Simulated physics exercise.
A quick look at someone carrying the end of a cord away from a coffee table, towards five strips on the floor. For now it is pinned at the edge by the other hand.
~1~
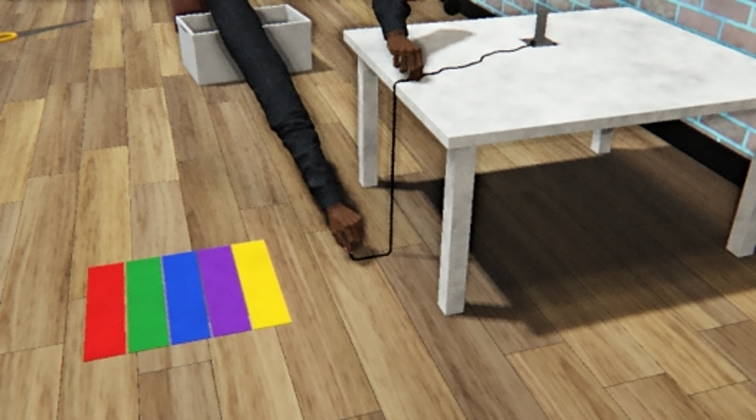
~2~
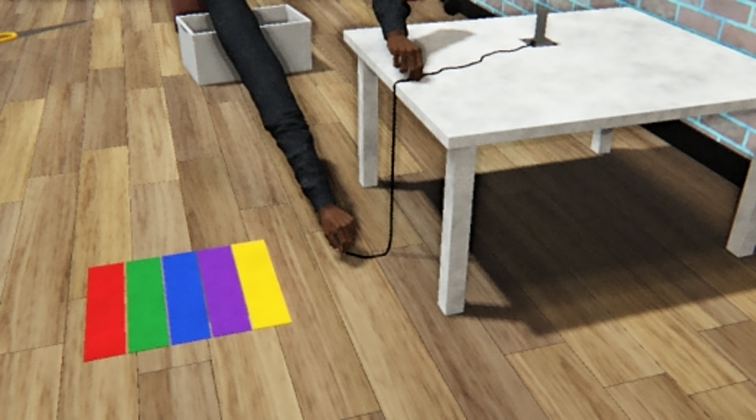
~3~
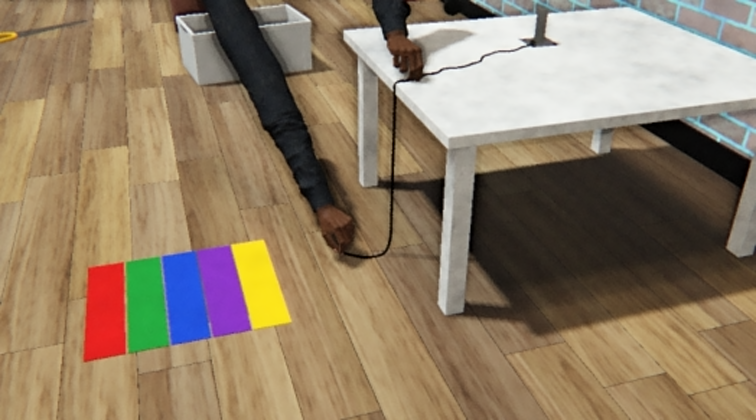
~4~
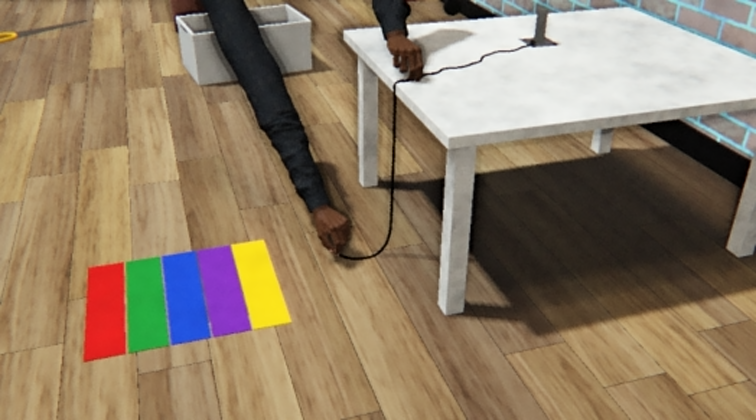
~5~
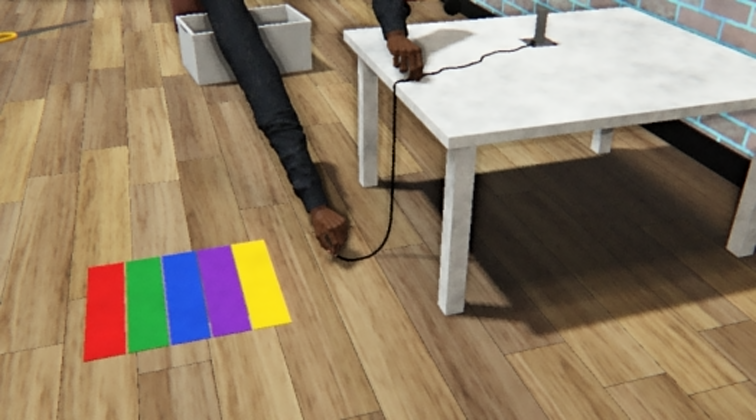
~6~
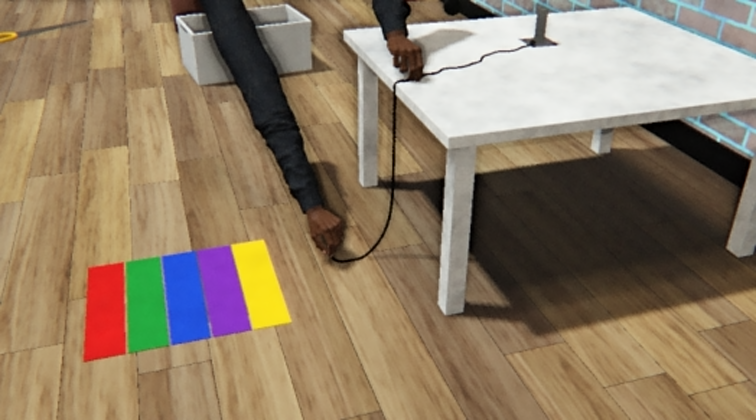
A hand on the floor slowly draws the black cord's end slightly left, away from the table.
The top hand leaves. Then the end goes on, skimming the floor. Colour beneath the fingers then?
Purple.
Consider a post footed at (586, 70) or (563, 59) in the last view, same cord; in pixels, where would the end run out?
It would be close to (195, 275) for the first and close to (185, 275) for the second.
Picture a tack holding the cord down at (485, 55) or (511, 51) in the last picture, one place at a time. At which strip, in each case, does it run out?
First try purple, second try purple.
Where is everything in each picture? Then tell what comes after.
End (349, 250); yellow (268, 309); purple (229, 316); blue (189, 323); green (147, 331); red (105, 339), in the first frame.
End (341, 251); cord through (519, 49) (479, 62) (423, 75) (394, 119) (392, 184) (390, 243), in the second frame.
End (339, 251), in the third frame.
End (335, 252); cord through (519, 49) (479, 62) (423, 75) (394, 119) (393, 184) (386, 243), in the fourth frame.
End (332, 252), in the fifth frame.
End (328, 253); cord through (519, 49) (479, 62) (423, 75) (394, 119) (393, 184) (378, 243), in the sixth frame.
A little later, end near (279, 261); short of the strips.
Next, end near (238, 268); over purple.
When it is tight, end near (213, 272); over purple. It halts on the purple strip.
